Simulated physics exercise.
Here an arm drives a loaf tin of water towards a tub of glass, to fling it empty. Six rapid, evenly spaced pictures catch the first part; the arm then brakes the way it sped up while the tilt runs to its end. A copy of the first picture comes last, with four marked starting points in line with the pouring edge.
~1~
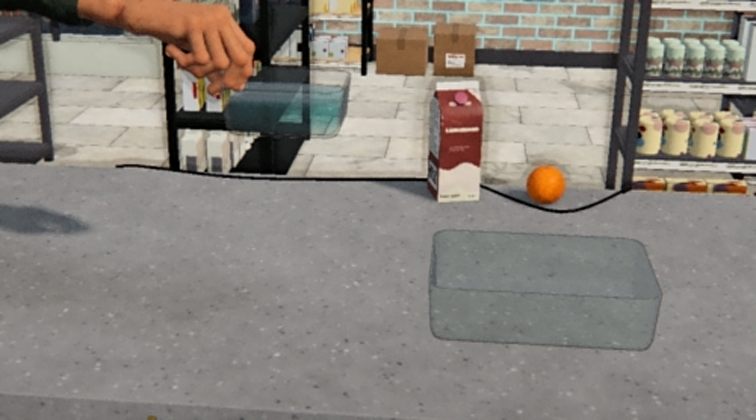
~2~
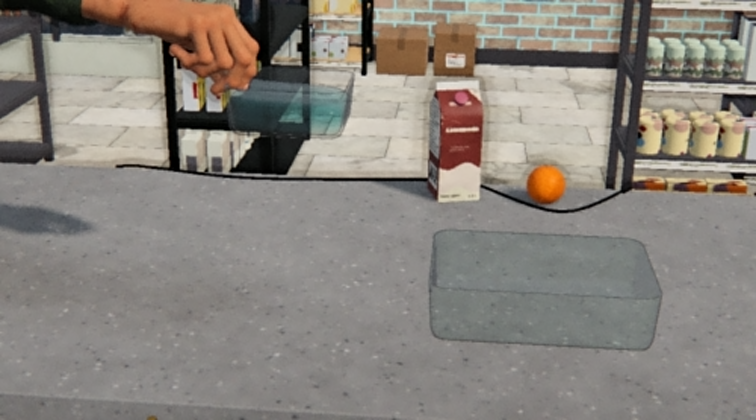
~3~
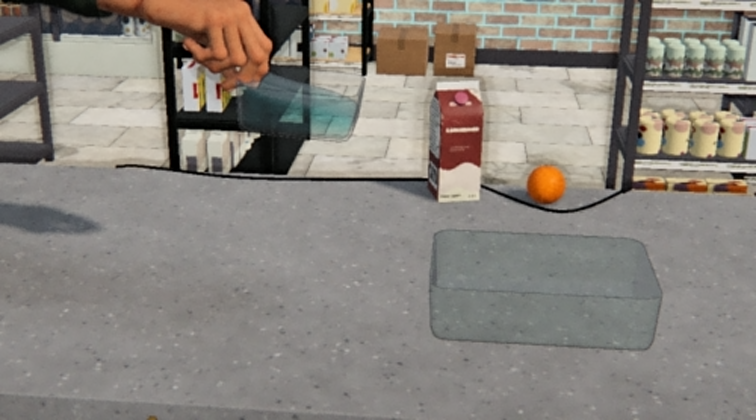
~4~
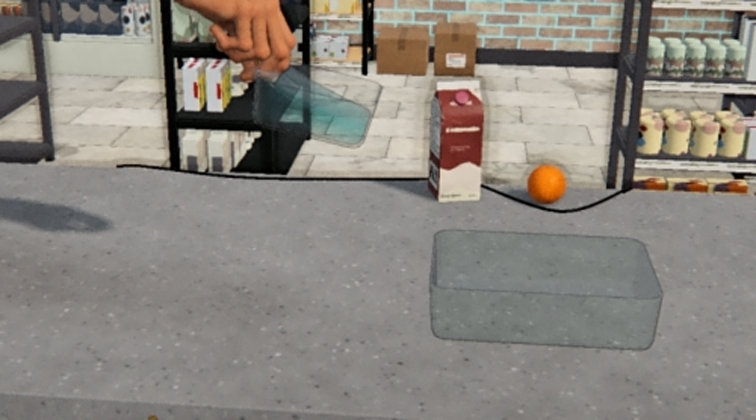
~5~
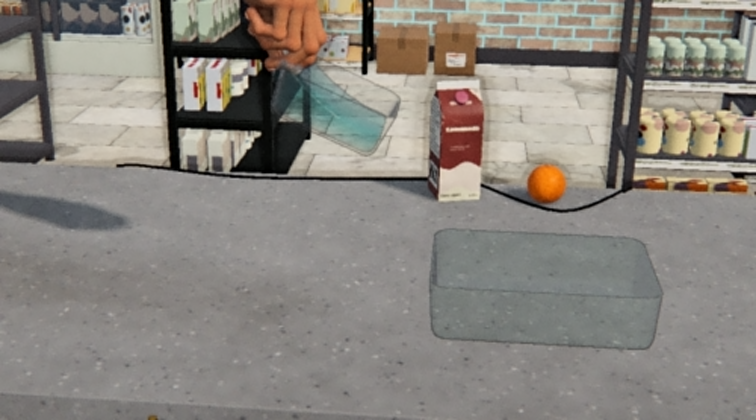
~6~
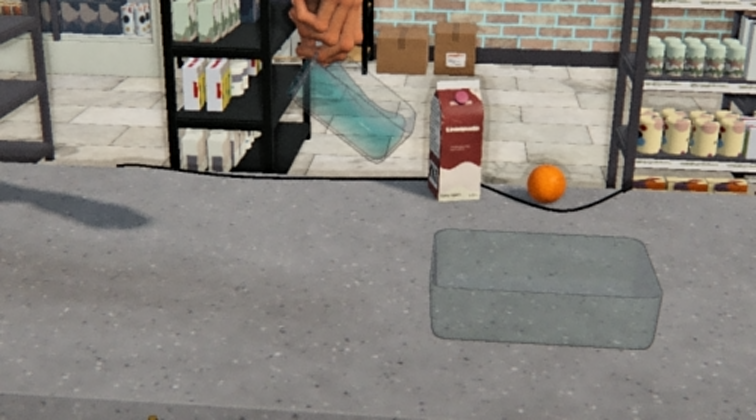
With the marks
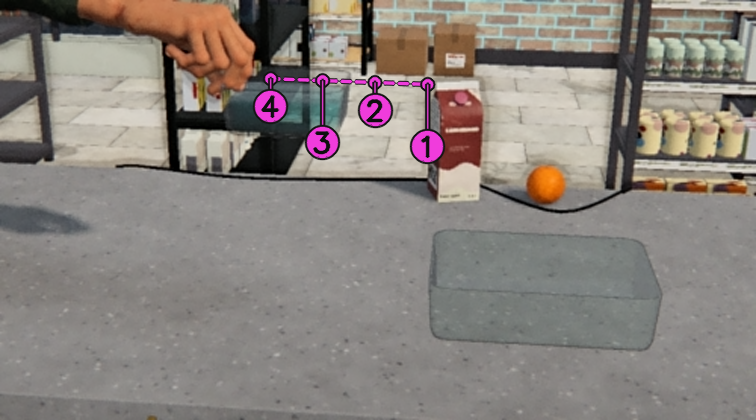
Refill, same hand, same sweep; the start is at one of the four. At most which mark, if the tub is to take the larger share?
4.
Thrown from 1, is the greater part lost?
No.
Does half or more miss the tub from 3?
No, not at all.
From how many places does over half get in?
All of the four.
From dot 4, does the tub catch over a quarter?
Yes, it does.
On the marked copy, 1 at (427, 84); 2 at (375, 82); 3 at (322, 80); 4 at (270, 78).
With 1, about 78 % lands in the tub, 4 % falls short and 17 % goes beside or beyond.
With 2, about 80 % lands in the tub, 5 % falls short and 15 % goes beside or beyond.
With 3, about 71 % lands in the tub, 18 % falls short and 11 % goes beside or beyond.
With 4, about 63 % lands in the tub, 29 % falls short and 8 % goes beside or beyond.
